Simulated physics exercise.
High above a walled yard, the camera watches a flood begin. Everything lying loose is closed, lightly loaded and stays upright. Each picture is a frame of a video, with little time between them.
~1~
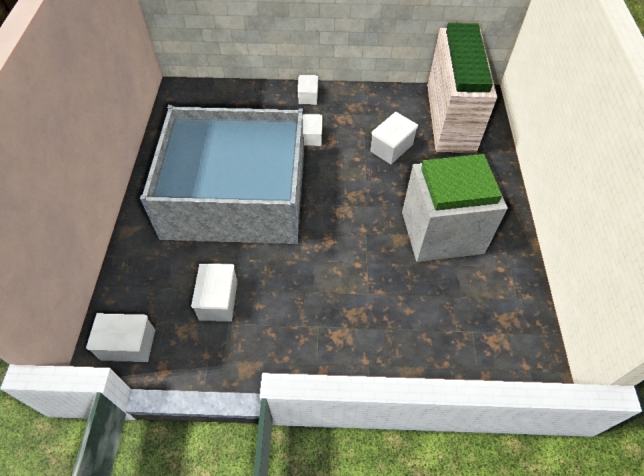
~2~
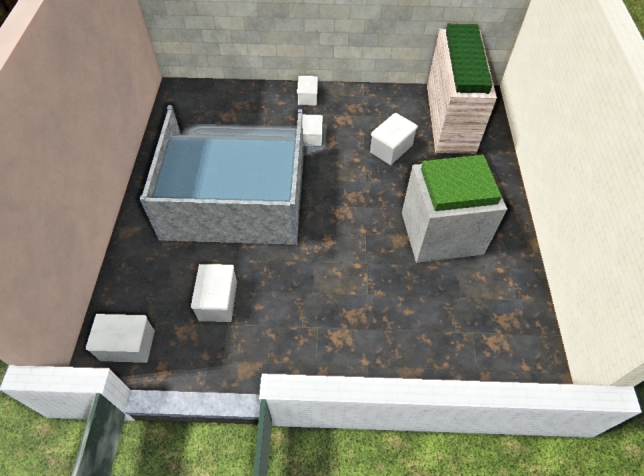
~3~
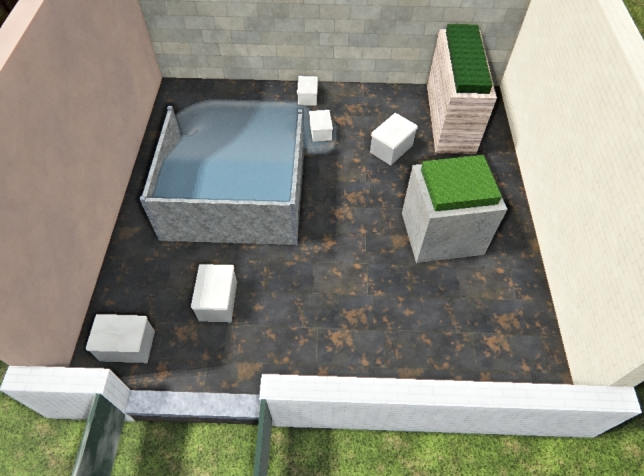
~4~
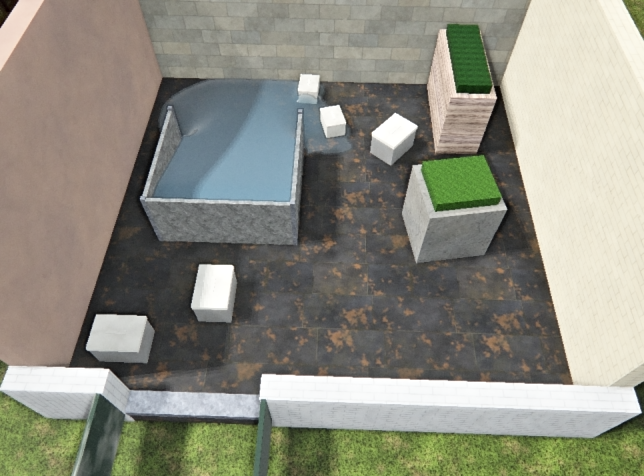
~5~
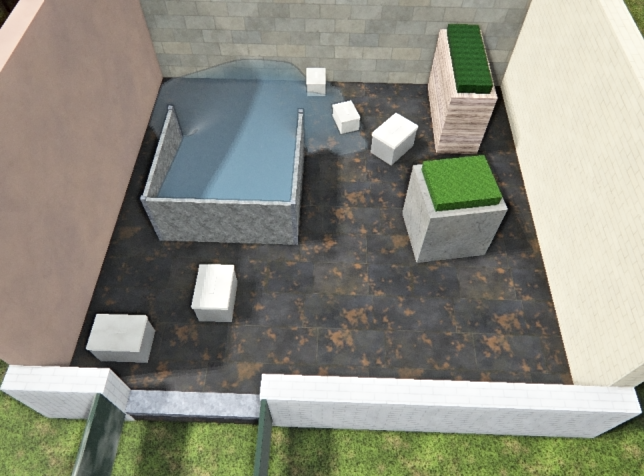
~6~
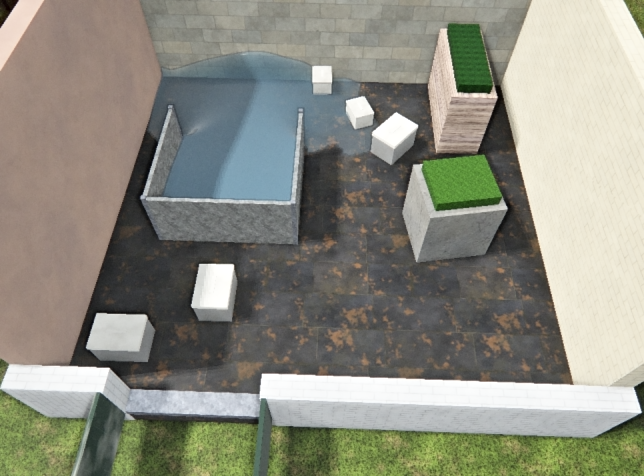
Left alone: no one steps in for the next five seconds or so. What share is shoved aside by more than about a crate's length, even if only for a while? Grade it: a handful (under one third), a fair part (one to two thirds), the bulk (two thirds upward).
The bulk.
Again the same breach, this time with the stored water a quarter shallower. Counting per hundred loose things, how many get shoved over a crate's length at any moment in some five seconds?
Share: Close to 80 %.
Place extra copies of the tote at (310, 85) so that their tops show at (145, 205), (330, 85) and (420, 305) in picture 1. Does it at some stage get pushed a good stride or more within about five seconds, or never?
Each in turn: Pushed clear, pushed clear, stays in place.
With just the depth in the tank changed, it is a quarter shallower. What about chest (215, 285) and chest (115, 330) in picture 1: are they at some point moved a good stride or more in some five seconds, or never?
In that order: Not that far, shifted that much.
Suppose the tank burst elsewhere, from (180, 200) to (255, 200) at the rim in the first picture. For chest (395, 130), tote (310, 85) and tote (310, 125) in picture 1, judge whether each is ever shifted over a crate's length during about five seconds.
In turn: Stayed within it, stayed within it, stayed within it.
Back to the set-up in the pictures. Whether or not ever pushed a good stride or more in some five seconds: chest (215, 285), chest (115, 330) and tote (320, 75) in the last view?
In turn: Never so far, that far or more, moved that far.
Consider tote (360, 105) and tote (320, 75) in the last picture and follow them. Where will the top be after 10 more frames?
Approximately (428, 136) for one and (417, 112) for the other.
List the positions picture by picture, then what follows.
A tote at (312, 124) rests on the ground; a tote at (308, 84), on the bottom; 0 of 5 have shifted, in the first picture.
A tote at (312, 124), on the bottom; a tote at (308, 84), on the bottom; 0 of 5 have shifted, in the second picture.
A tote at (321, 120), on the bottom, close to its start; a tote at (308, 85), on the bottom; 1 of 5 have shifted, in the third picture.
A tote at (333, 116), on the bottom, a stride from its start; a tote at (309, 83) rests on the ground, close to its start; 1 of 5 have shifted, in the fourth picture.
A tote at (346, 111), on the bottom, a stride from its start; a tote at (316, 76), on the bottom, close to its start; 2 of 5 have shifted, in the fifth picture.
A tote at (360, 107), on the bottom, a stride from its start; a tote at (322, 74) floats, close to its start; 2 of 5 have shifted, in the sixth picture.
A moment on, 2 of 5 are well off their spots; 1 afloat.
Next, 2 of 5 are well off their spots; 2 afloat.
Later, 4 of 5 are well off their spots; 1 afloat.
In the end, 4 of 5 are well off their spots, and 4 have been at some point; 3 afloat.
